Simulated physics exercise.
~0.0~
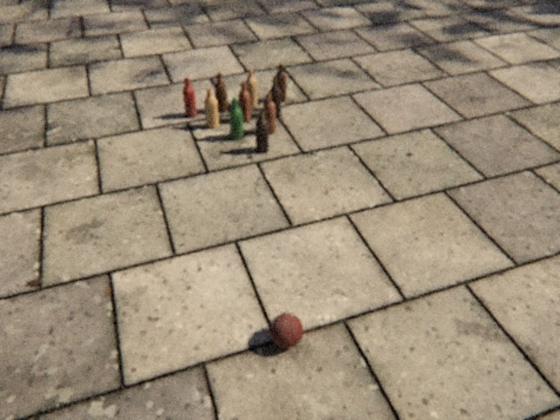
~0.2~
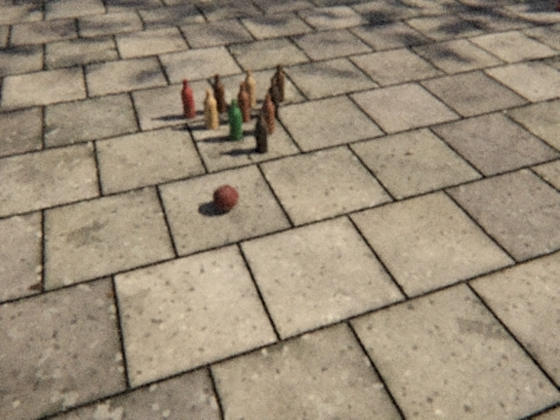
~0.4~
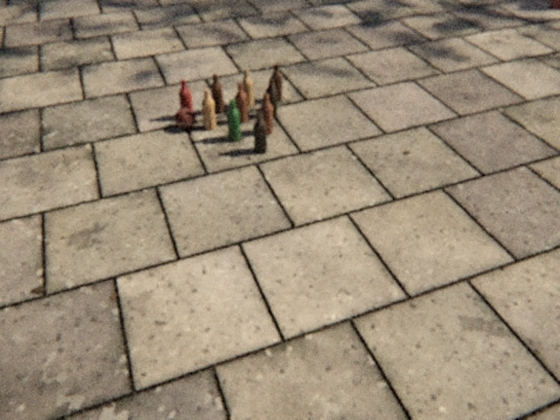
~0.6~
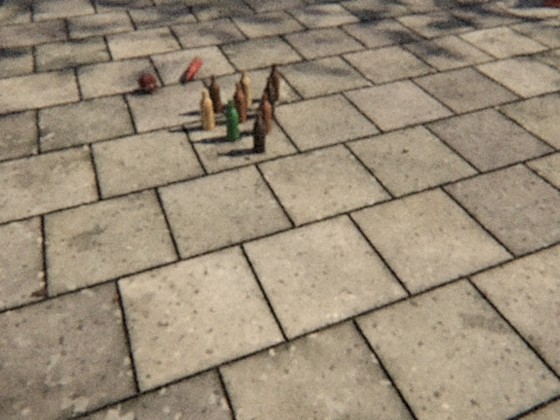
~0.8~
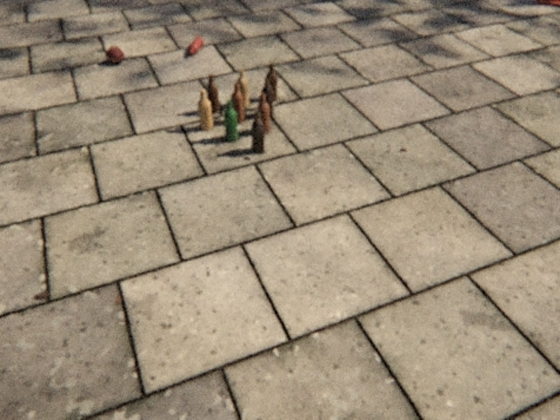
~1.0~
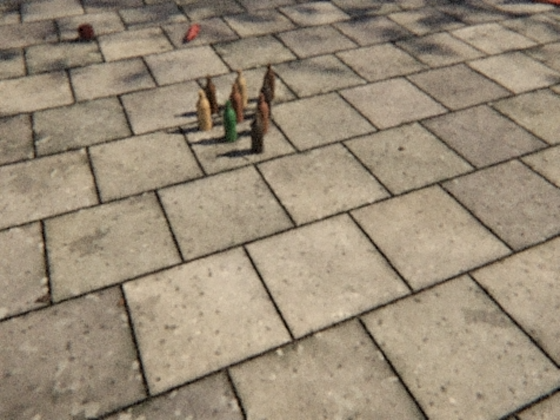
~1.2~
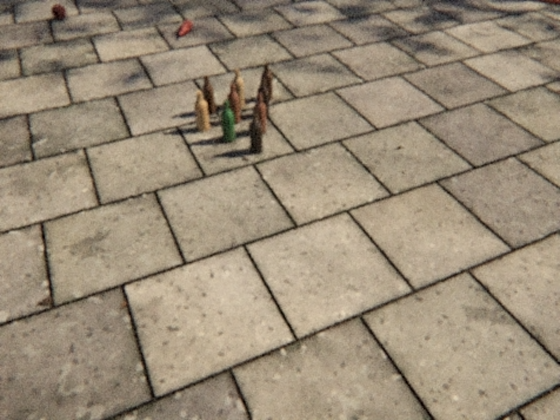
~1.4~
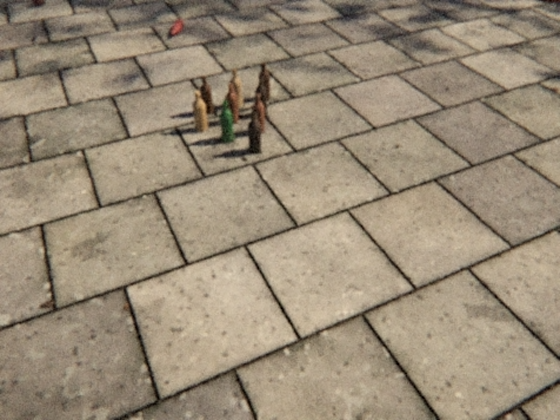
The clip opens on a sunlit stretch of pale paving slabs, where a dark red ball is in the foreground and a tight cluster of small bottle-shaped skittles stands farther back. The ball rolls away and to the left, towards the near left side of the group. It reaches the red skittle on the left edge and knocks it over, sending it sliding back across the slabs. The ball keeps rolling towards the upper left corner as the view drifts slightly. By the end the ball has gone from sight, the red skittle lies flat well behind the group, and the others, including the green one, remain standing.
